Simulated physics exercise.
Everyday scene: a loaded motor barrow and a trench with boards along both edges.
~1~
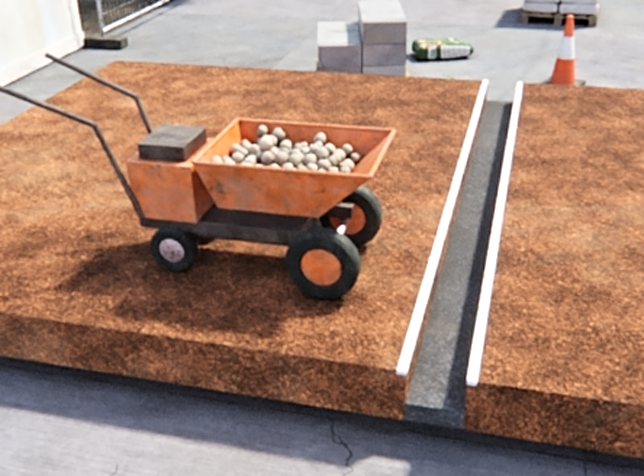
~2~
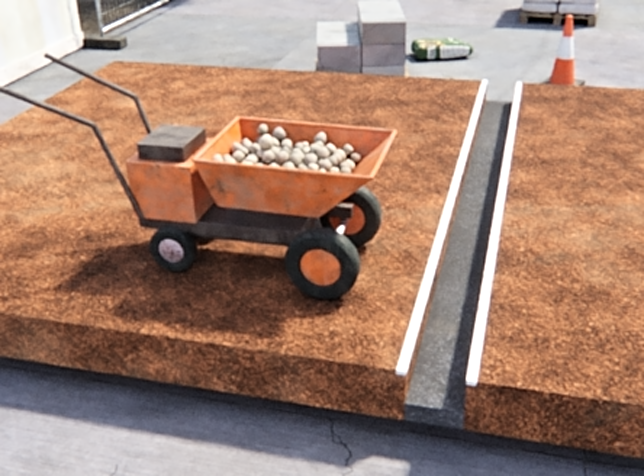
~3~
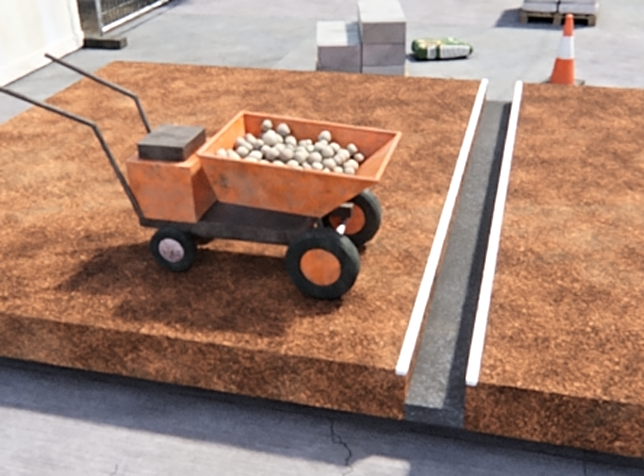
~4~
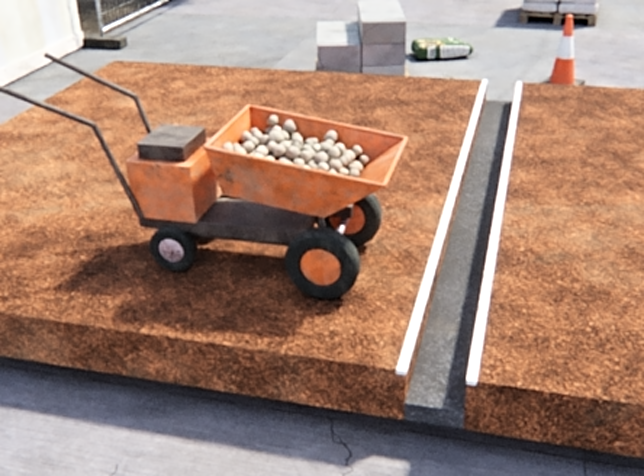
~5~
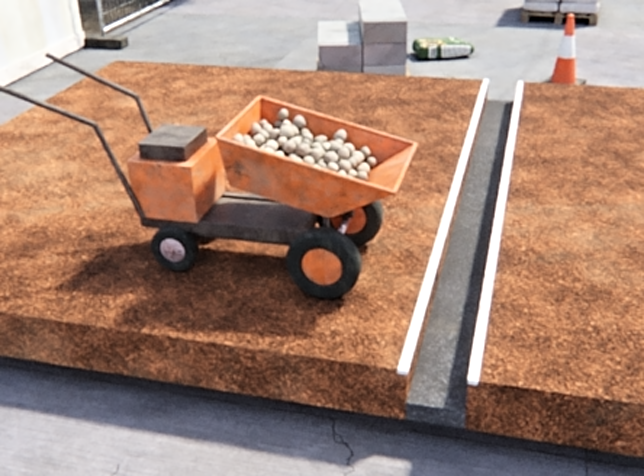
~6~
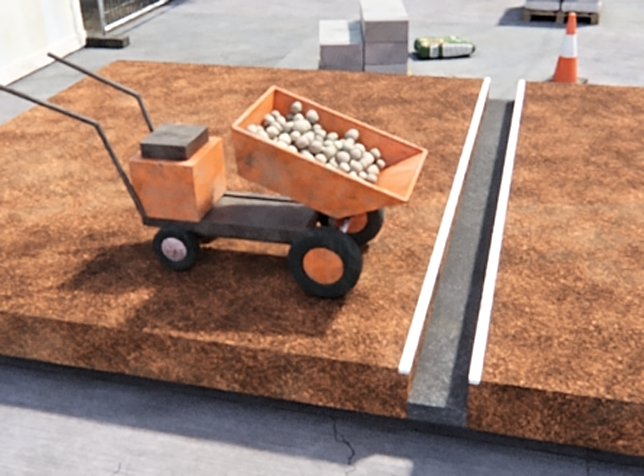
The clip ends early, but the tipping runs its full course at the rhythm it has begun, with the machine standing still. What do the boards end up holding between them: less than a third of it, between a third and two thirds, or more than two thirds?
The share in the trench is beyond two thirds.
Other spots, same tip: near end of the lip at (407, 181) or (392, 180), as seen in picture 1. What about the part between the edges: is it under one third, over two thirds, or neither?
Below one third; one to two thirds.
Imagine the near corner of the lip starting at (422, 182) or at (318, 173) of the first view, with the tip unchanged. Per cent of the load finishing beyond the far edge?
About 70 %, then 0 %.
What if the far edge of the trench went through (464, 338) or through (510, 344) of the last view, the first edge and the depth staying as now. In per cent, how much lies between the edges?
First some 50, then 90 per cent.
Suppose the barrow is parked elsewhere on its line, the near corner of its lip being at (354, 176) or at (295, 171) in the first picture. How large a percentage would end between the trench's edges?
First spot: Roughly 80 percent; second spot: Roughly 30 percent.
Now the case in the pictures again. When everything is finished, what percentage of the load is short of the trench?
I'd put it at around 0 percent.
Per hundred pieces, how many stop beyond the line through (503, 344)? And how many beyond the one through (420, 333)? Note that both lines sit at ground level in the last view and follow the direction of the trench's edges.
Around 10 per cent for the first, and 90 per cent for the second.
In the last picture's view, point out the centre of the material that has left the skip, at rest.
At about (466, 296).
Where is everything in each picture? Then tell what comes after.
In the first frame, lip of the skip (369, 178), level; top of the load (273, 154), river pebbles; first edge of the trench (412, 333); far edge (478, 342), the trench under half as wide as the skip, and about half as deep as wide.
In the second frame, lip of the skip (371, 179), level; top of the load (274, 154).
In the third frame, lip of the skip (376, 181), tipped barely; top of the load (265, 151).
In the fourth frame, lip of the skip (383, 186), tipped a little; top of the load (273, 150).
In the fifth frame, lip of the skip (394, 193), tipped a little; top of the load (275, 134).
In the sixth frame, lip of the skip (405, 201), tipped clearly; top of the load (281, 142); first edge of the trench (415, 332); far edge (481, 340).
Just after the last frame, skip tipped steeply; every one in the skip.
A moment on, skip tipped right over; roughly half in the skip; roughly half in or heaped over the trench; just a few beyond it.
Further on, skip tipped right over; about a tenth in the skip; the larger part in or heaped over the trench; about a tenth beyond it.
When it is over, skip tipped right over; about a tenth in the skip; the larger part in or heaped over the trench; about a tenth beyond it.
